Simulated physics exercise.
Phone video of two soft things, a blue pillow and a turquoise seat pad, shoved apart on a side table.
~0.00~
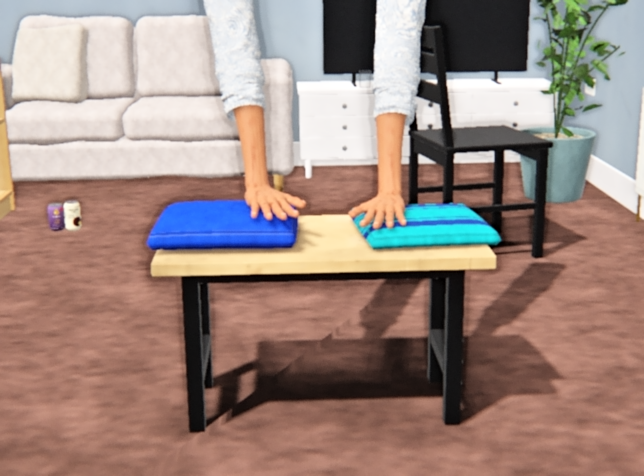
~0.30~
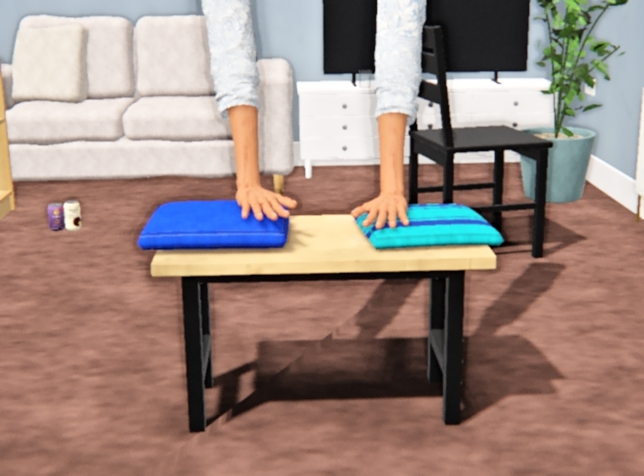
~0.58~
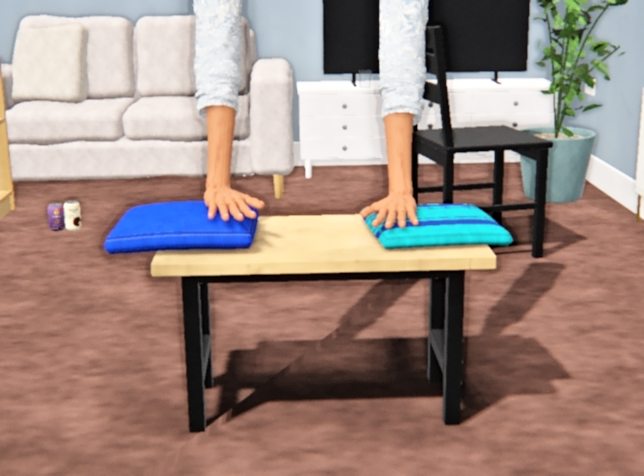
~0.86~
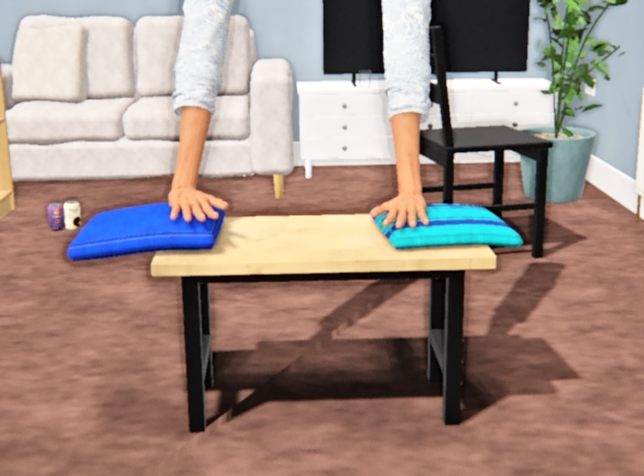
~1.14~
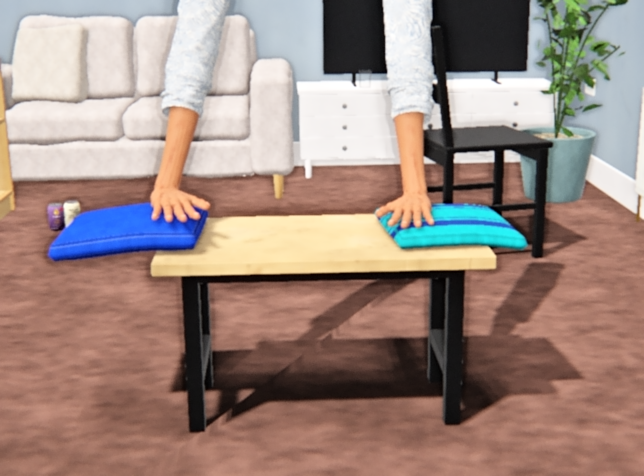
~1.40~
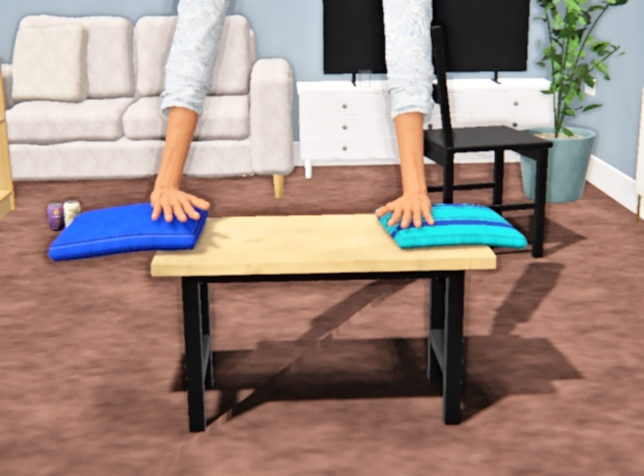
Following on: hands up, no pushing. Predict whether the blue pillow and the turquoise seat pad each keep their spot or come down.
At the end, the blue pillow is no longer on it. The turquoise seat pad is still on it.
After 1.74 s, pillow falling near (138, 285); seat pad as it was left.
After 2.04 s, pillow on the floor near (120, 384); seat pad as it was left.
In the end, pillow on the floor near (116, 393); seat pad as it was left. The blue pillow goes down and the turquoise seat pad stays up there.
